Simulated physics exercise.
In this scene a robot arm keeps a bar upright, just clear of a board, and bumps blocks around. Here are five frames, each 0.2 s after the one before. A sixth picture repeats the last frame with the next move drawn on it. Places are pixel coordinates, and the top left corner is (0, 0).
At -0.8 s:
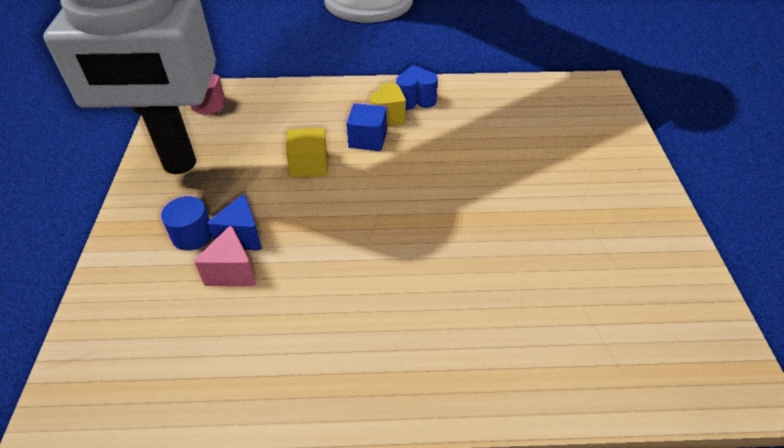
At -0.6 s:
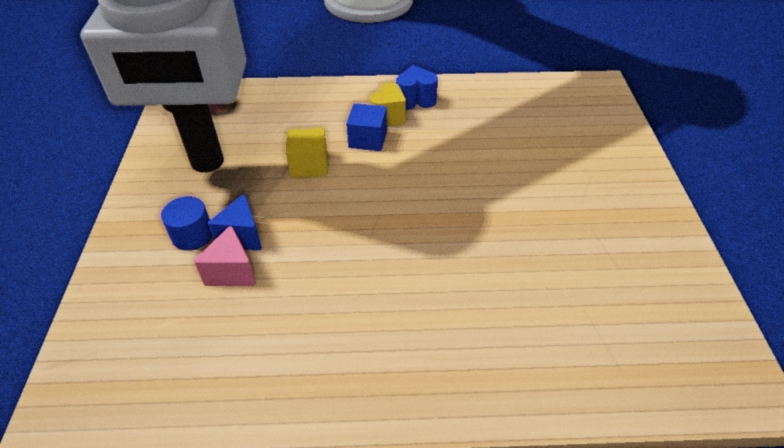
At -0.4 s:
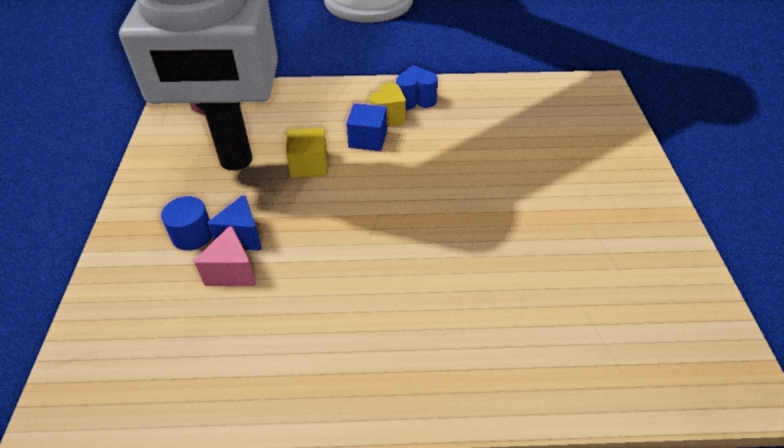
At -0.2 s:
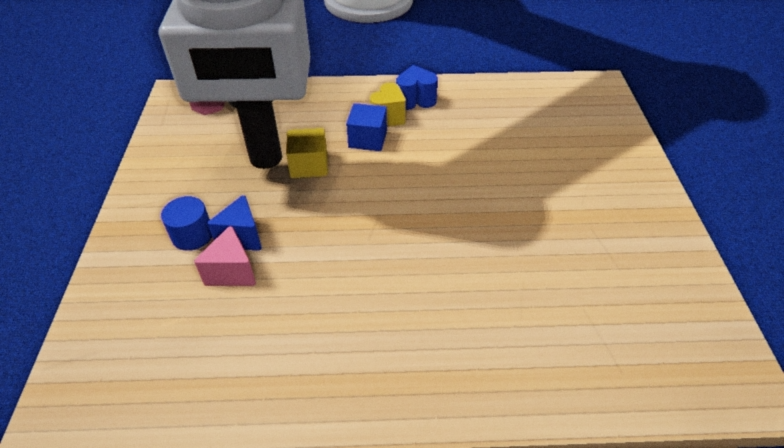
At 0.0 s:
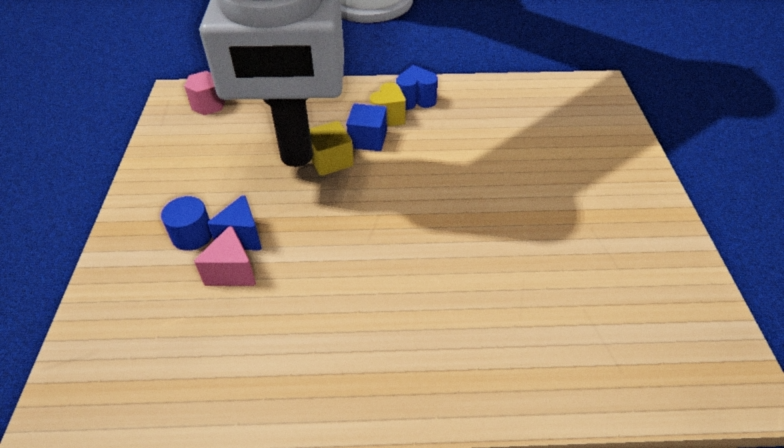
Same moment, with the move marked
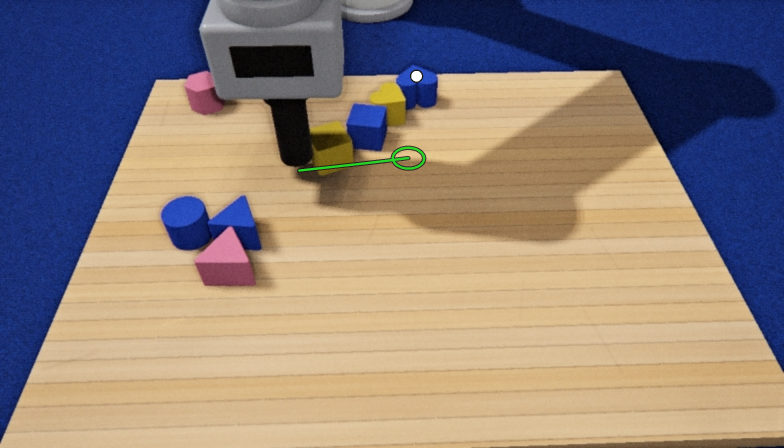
A gray machine with a black bar moves steadily right above a wooden board scattered with blue, yellow and pink blocks, then meets the yellow square block and pushes it a little to the right, turning it slightly.
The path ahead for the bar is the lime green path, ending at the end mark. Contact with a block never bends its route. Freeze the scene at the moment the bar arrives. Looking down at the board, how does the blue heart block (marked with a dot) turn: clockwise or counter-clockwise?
The answer is clockwise.
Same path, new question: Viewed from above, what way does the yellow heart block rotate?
The turn is anti-clockwise.
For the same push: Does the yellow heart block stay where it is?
My answer is no.
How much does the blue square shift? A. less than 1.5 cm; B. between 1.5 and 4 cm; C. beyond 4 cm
C (beyond 4 cm)
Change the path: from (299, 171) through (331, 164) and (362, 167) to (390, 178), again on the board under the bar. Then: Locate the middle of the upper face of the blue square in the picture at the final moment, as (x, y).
Pixel (398, 104).
Path on the board, from (299, 171) directly to (408, 158); the dot is on the blue heart block.
On the path given first. One third of the way, bar at (336, 152); yellow square at (359, 124), turned 35° anticlockwise; blue square at (384, 107), turned 20° clockwise; yellow heart block at (397, 86), turned 30° anticlockwise; blue heart block at (419, 73), turned 20° clockwise.
Two thirds of the way, bar at (373, 148); yellow square at (389, 117), turned 55° anticlockwise; blue square at (403, 97); yellow heart block at (402, 76), turned 50° anticlockwise; blue heart block at (425, 65), turned 45° clockwise.
At the end, bar at (409, 144); yellow square at (403, 112), turned 70° anticlockwise; blue square at (407, 91), turned 15° anticlockwise; yellow heart block at (402, 71), turned 50° anticlockwise; blue heart block at (426, 62), turned 55° clockwise.
